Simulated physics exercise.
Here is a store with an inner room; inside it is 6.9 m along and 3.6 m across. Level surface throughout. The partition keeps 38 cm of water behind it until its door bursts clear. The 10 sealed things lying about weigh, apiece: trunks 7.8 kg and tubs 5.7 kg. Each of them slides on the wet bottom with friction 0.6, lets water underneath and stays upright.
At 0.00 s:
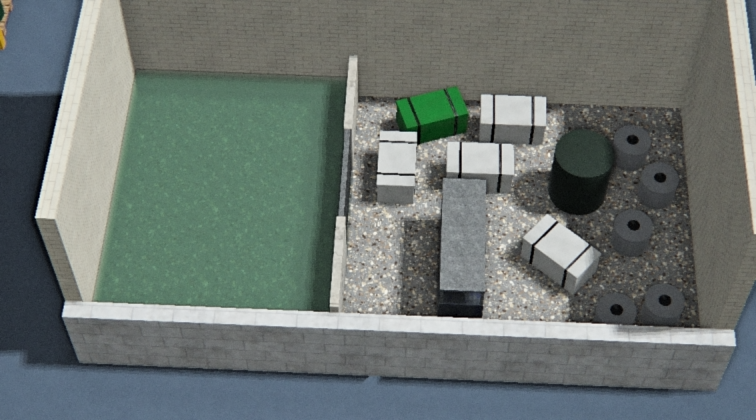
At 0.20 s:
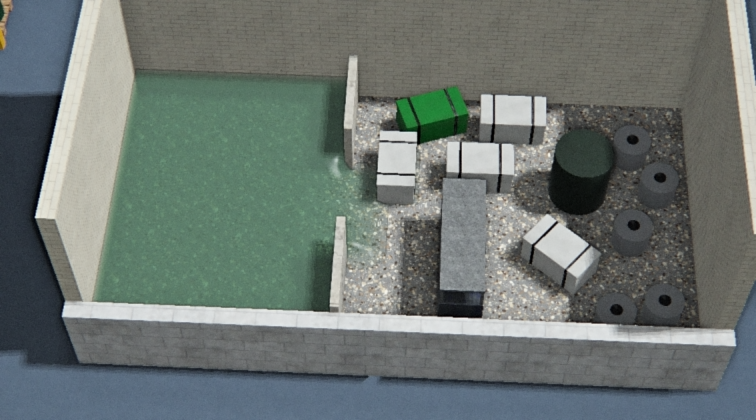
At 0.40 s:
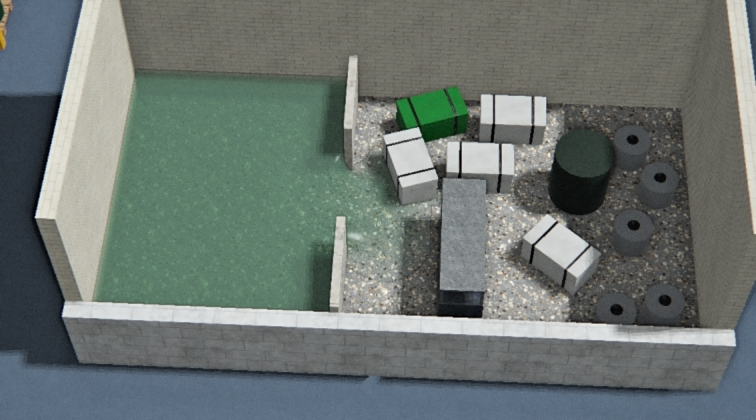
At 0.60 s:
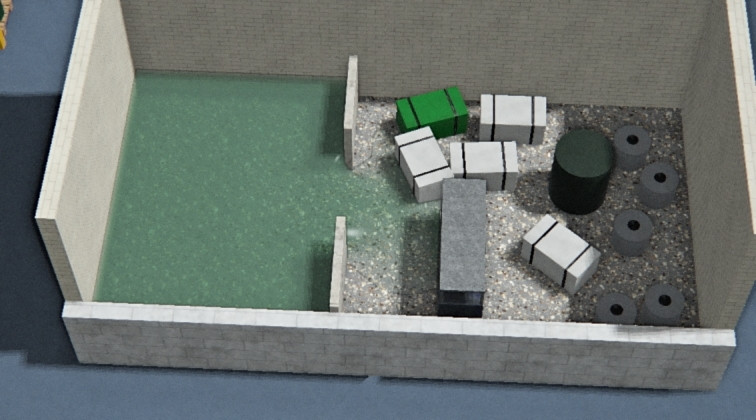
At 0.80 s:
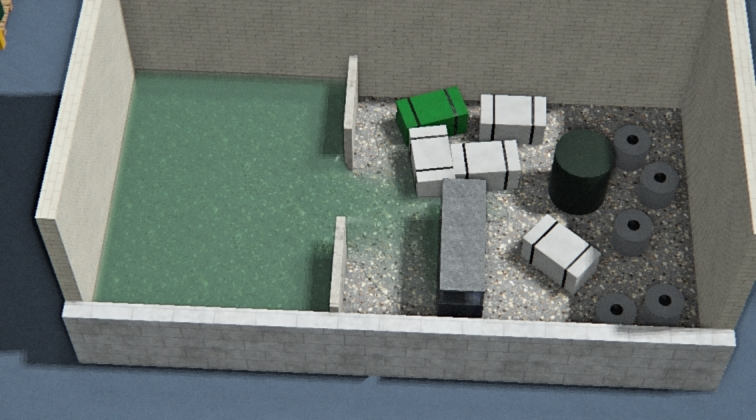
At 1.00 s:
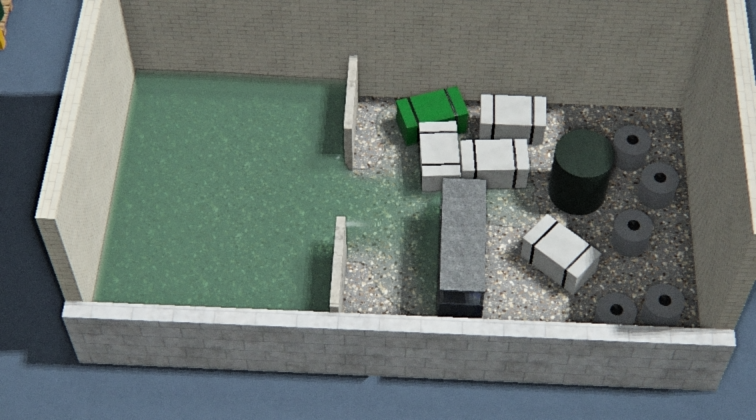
The clip shows green water flowing through a gap in an inner wall onto a gravelly floor on the right, where a white trunk near the opening turns and slides right, then nudges another white trunk slightly rightward.
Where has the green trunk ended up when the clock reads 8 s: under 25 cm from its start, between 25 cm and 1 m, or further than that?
Small way.
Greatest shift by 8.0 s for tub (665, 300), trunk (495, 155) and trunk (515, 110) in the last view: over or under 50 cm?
Listed order: Below the mark, above the mark and below the mark.
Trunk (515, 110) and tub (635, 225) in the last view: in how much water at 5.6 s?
Close to 14 and 11 centimetres.
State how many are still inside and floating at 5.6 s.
I get 9.
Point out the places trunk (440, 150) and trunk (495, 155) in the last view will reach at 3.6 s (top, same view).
Estimated pixels: (475, 126) and (533, 134).
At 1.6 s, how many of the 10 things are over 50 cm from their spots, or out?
I count 2.
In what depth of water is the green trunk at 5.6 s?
Close to 9 centimetres.
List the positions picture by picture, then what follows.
The first frame shows the green trunk at (432, 107), on the bottom; 9.9 m2 under water; 0 of 10 have shifted.
The second frame shows the green trunk at (432, 107) rests on the ground; 10.6 m2 under water; 0 of 10 have shifted.
The third frame shows the green trunk at (432, 107), on the bottom; 11.4 m2 under water; 1 of 10 have shifted.
The fourth frame shows the green trunk at (432, 107), on the bottom; water covers 12.2 m2; 1 of 10 have shifted.
The fifth frame shows the green trunk at (432, 107) rests on the ground; water covers 12.6 m2; 2 of 10 have shifted.
The sixth frame shows the green trunk at (432, 107), on the bottom; water covers 13.2 m2; 2 of 10 have shifted.
After 1.6 s the green trunk is near (431, 100), 0.1 m from its start, aground; 2 afloat.
After 3.6 s the green trunk is near (421, 99), 0.2 m from its start, aground; 6 afloat.
After 5.6 s the green trunk is near (392, 129), 0.6 m from its start, afloat; 9 afloat.
After 8.0 s the green trunk is near (391, 95), 0.5 m from its start, afloat; 10 afloat.
